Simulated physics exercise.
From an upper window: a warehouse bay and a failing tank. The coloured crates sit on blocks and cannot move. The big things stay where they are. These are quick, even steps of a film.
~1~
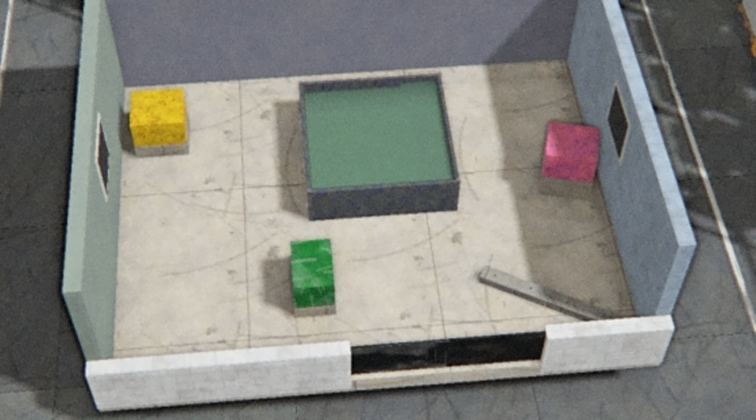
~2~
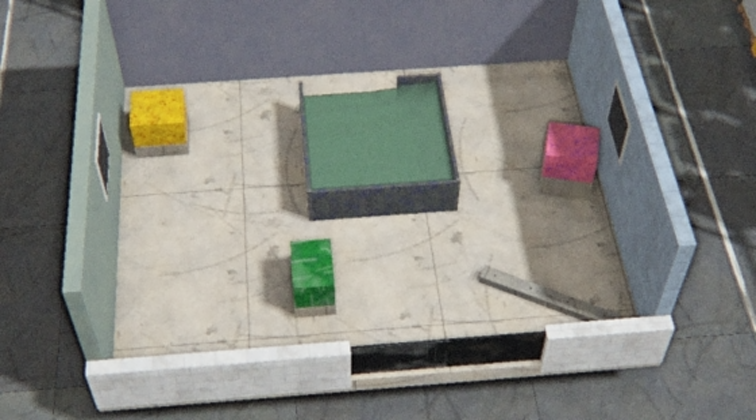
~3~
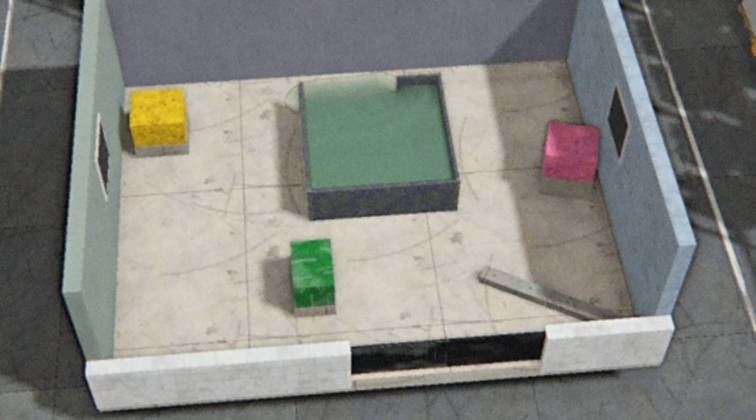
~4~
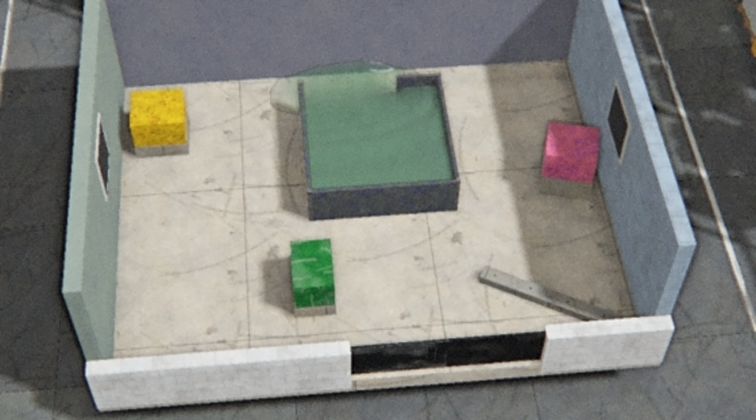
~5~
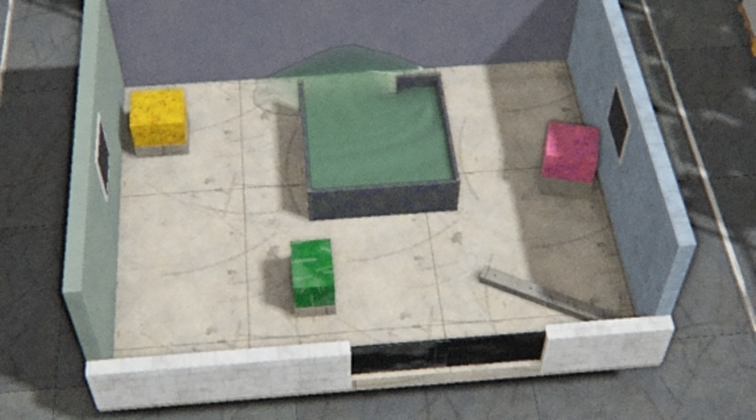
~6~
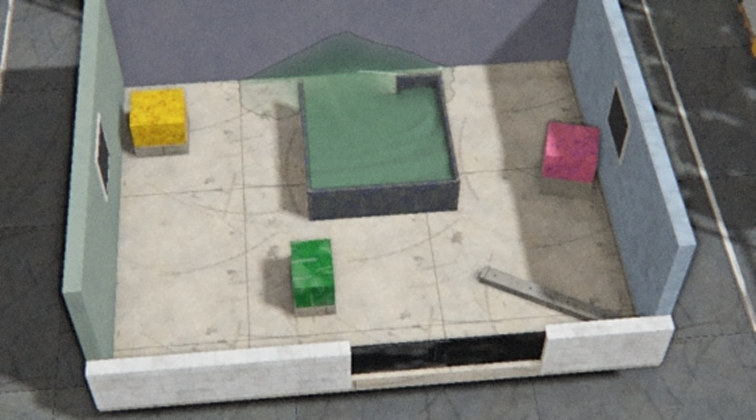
Green-tinted water pouring out through a gap in the far side of a tank, spreading across the floor to the back wall.
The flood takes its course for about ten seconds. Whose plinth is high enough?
The pink crate stays dry; the green crate stays dry; the yellow crate gets wet.
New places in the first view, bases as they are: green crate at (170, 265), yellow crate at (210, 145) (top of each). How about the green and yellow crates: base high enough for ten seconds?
My reading: Green stays dry; yellow escapes it.
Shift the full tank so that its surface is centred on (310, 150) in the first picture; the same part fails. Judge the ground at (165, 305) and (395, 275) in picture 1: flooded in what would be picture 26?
As listed: Wet, free of water.
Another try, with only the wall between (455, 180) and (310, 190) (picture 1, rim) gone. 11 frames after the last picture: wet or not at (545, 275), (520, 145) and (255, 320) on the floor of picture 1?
In that order: Under water, clear, under water.
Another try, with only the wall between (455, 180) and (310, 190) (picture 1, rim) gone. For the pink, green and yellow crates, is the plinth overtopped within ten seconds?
In short: The pink crate is spared, the green crate is soaked, the yellow crate escapes it.
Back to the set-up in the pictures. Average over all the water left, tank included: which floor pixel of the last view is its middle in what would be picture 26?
I would point to (349, 137).
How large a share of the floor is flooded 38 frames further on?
I make it 80 per cent.
A moment on, water covers 15 % of the floor; the pink crate not reached, the green crate not reached, the yellow crate water round its plinth.
Next, water covers 30 % of the floor; the pink crate water round its plinth, the green crate not reached, the yellow crate water round its plinth.
Then, water covers 50 % of the floor; the pink crate water round its plinth, the green crate not reached, the yellow crate water round its plinth.
Later, water covers 80 % of the floor; the pink crate water round its plinth, the green crate water round its plinth, the yellow crate water round its plinth.
In the end, water covers 100 % of the floor; the pink crate stayed above the water, the green crate stayed above the water, the yellow crate was topped.
